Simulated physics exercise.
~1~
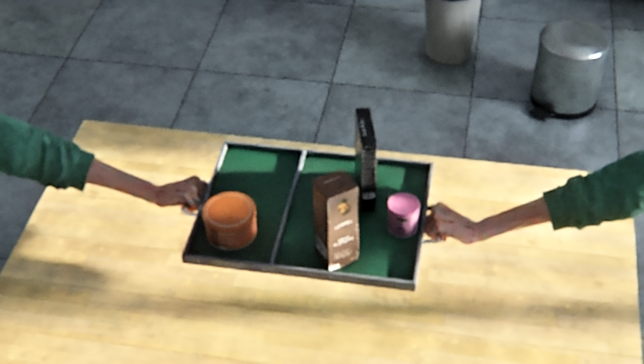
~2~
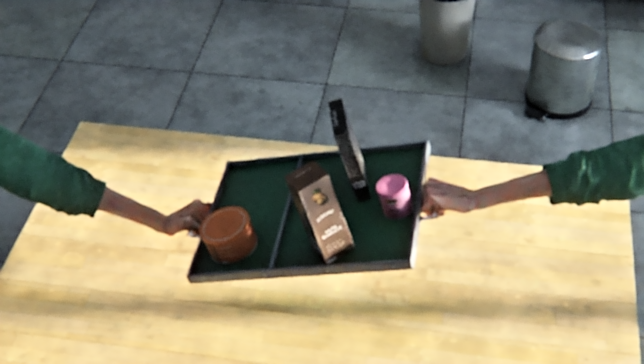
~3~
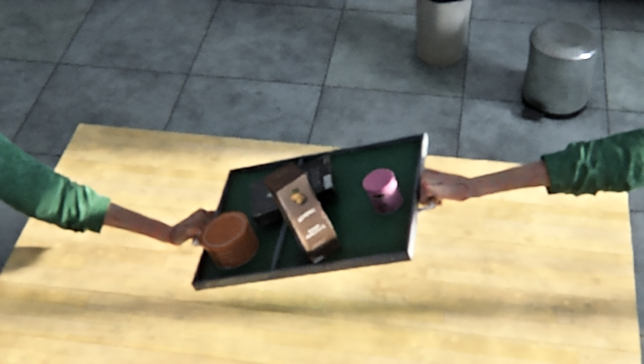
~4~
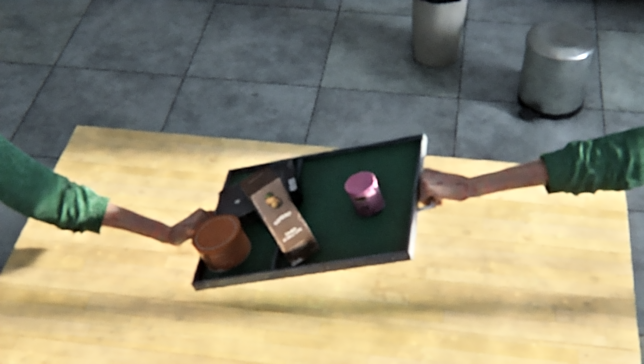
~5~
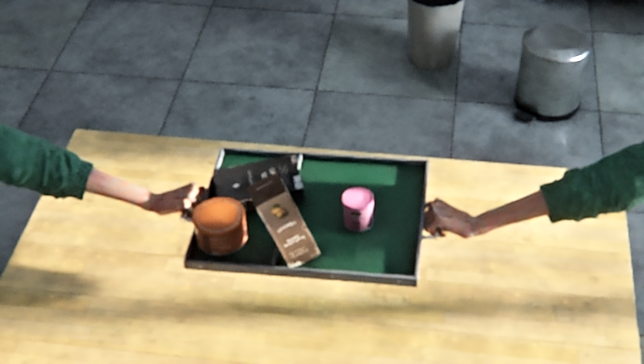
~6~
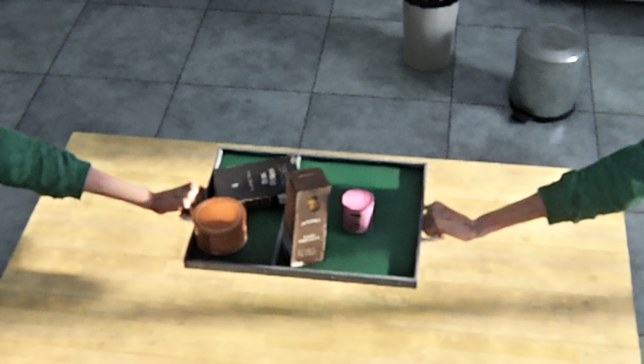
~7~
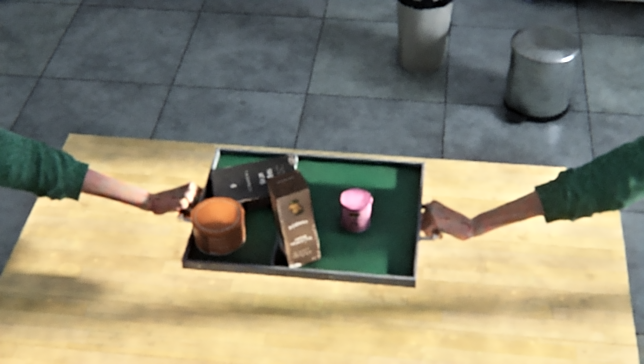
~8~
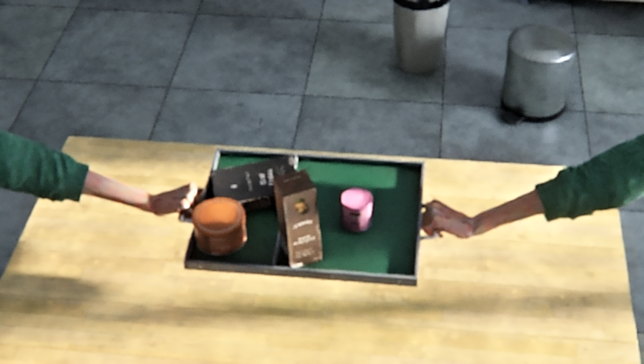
Above a wooden table, two hands tilting a tray left and levelling it, black packet toppling, brown carton and pink tin shifting left.
